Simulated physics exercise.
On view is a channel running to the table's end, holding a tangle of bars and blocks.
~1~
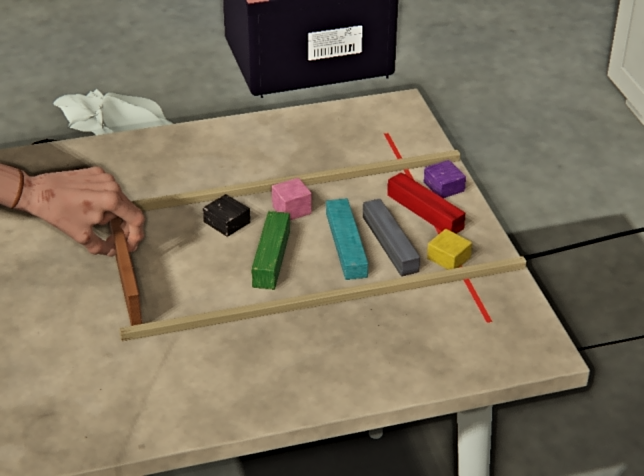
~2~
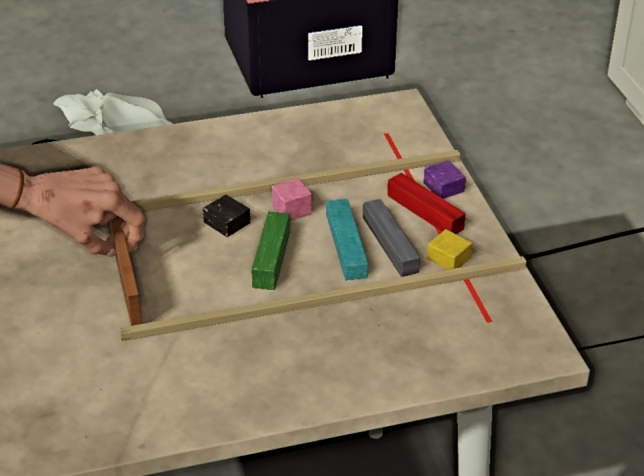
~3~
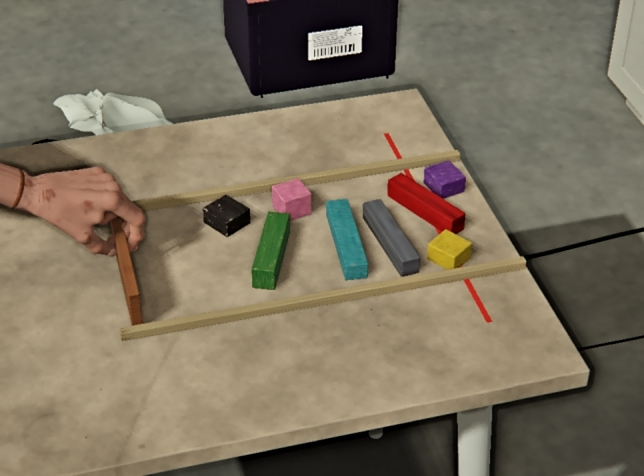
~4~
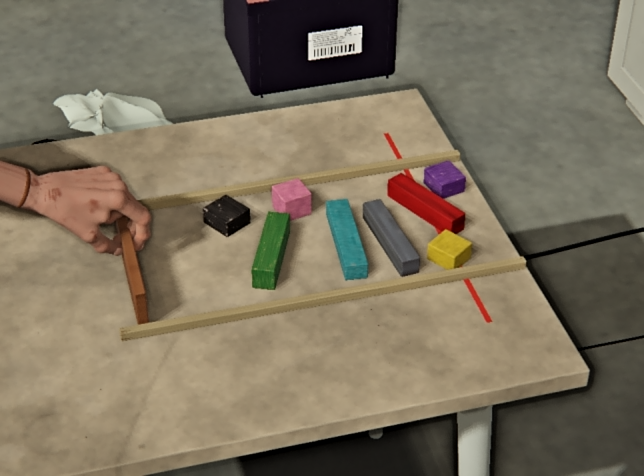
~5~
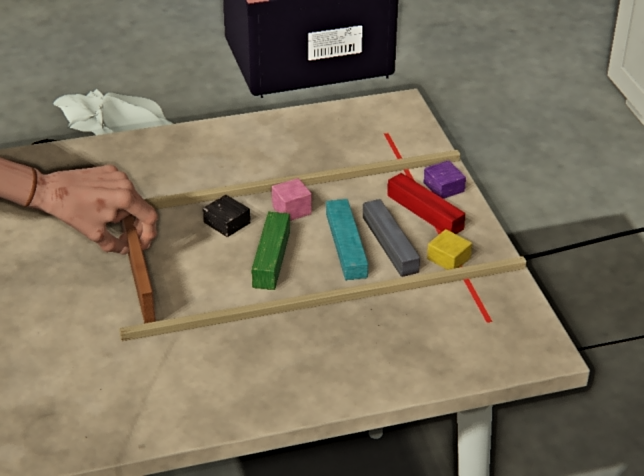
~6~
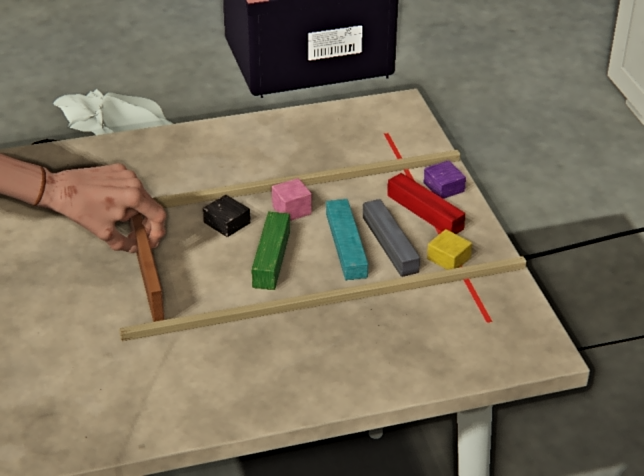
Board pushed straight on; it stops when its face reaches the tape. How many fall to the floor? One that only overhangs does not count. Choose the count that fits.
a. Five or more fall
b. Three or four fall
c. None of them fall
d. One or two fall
The answer is b.
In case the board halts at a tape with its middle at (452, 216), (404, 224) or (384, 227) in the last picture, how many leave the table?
Down on the floor: 5, 1 and 0.
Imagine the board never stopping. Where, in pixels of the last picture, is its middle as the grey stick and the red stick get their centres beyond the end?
Near (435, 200) in the first case, near (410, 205) in the other.
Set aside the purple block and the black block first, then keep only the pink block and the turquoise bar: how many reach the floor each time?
First try: 2 fallen; other try: 1.
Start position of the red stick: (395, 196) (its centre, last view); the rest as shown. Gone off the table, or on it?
So it drops, then.
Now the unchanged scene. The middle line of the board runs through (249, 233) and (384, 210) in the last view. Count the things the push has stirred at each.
2 and 8.
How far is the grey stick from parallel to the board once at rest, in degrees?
Roughly 5° out of line.
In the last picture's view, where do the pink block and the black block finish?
Around (461, 173) and around (434, 185).
Early on, none off yet; purple block at rest near (445, 180); red stick at rest near (426, 204); yellow block at rest near (449, 251).
Finally, the number that fall off is three or four; lost, yellow block, red stick and purple block.
